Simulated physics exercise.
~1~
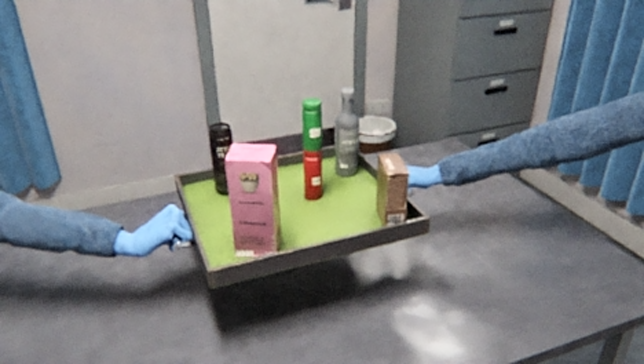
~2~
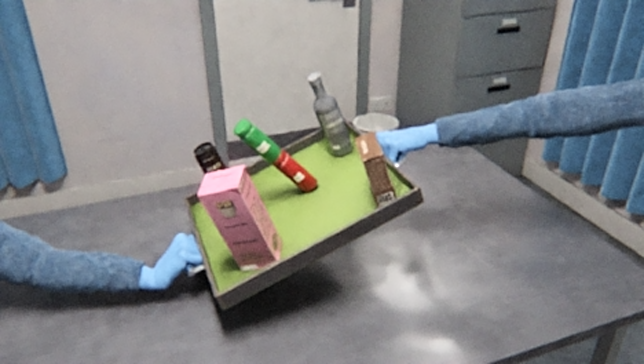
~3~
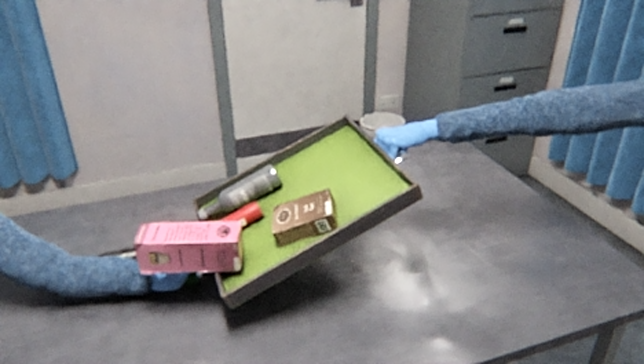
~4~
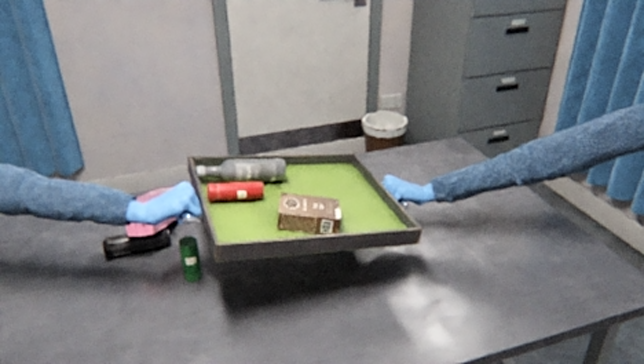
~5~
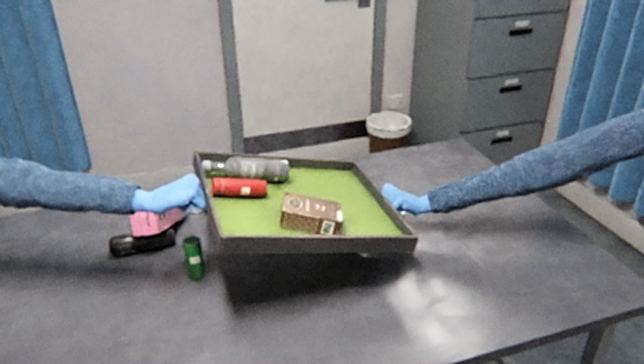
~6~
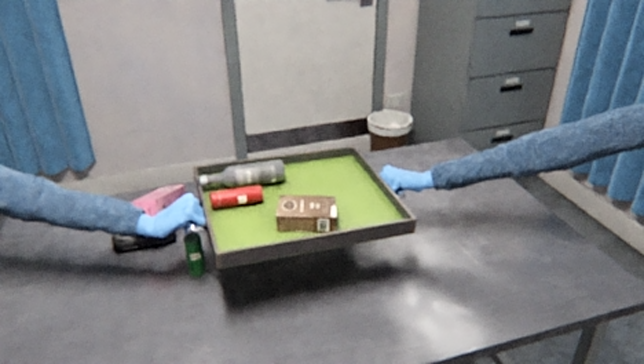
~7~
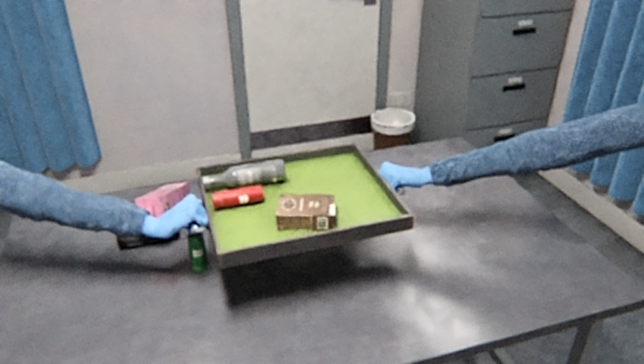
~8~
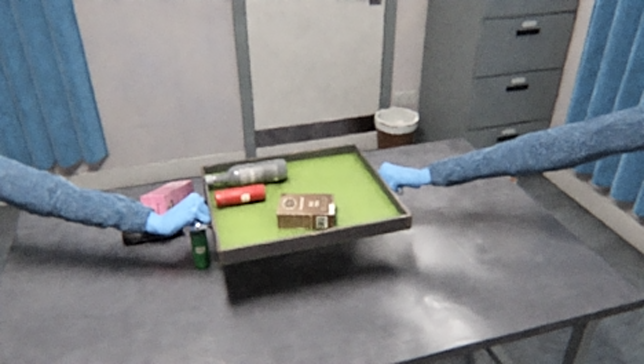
The footage shows two gloved hands tilting a green-lined tray down to the left, toppling its upright items, before levelling it. A pink carton, black can and green shaker end up on the table, while a red shaker, grey bottle and brown packet lie on the tray.
